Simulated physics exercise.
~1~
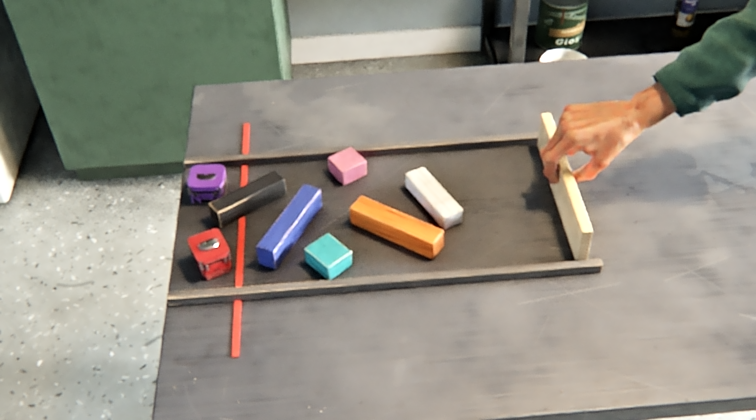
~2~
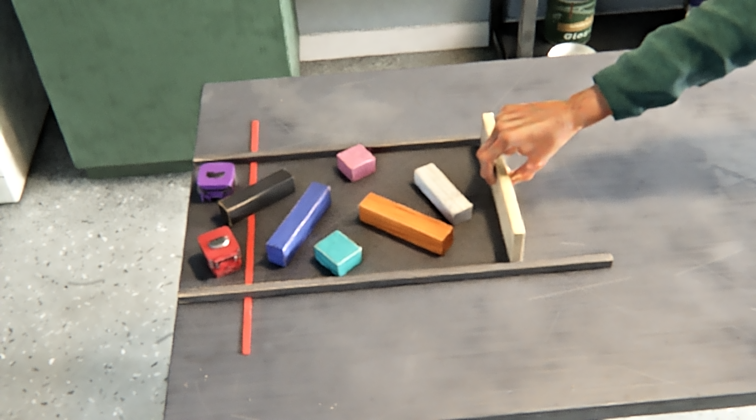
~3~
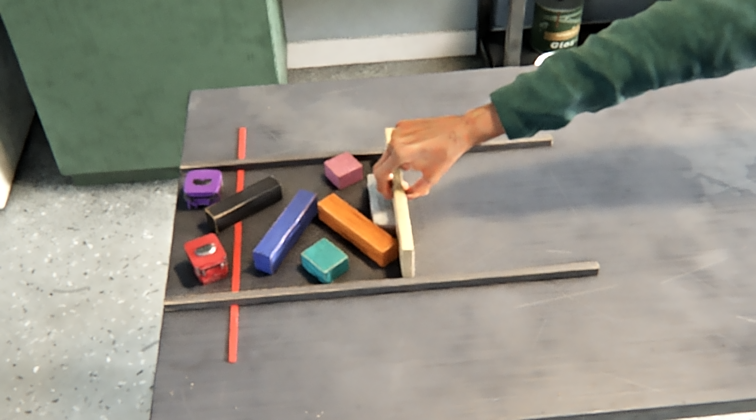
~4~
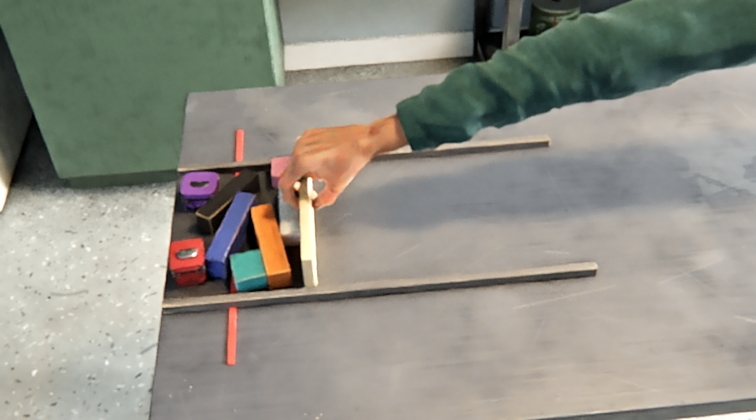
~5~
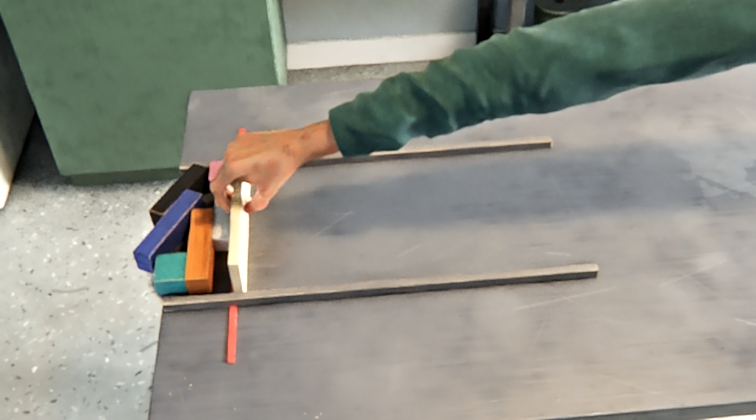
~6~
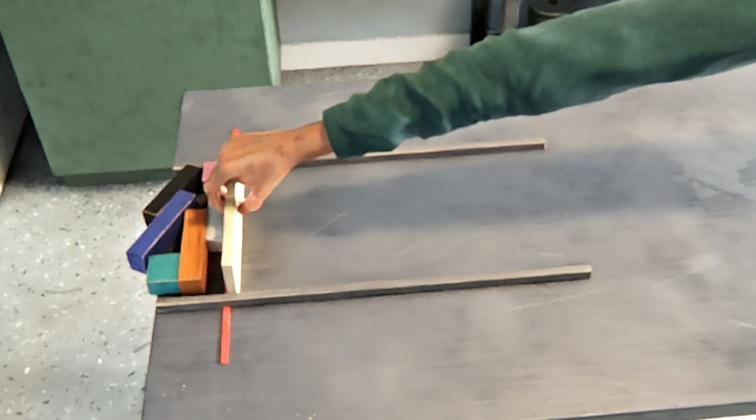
A hand pushing a wooden board leftward along a channel, bunching coloured blocks at the table's end until red and purple ones fall.
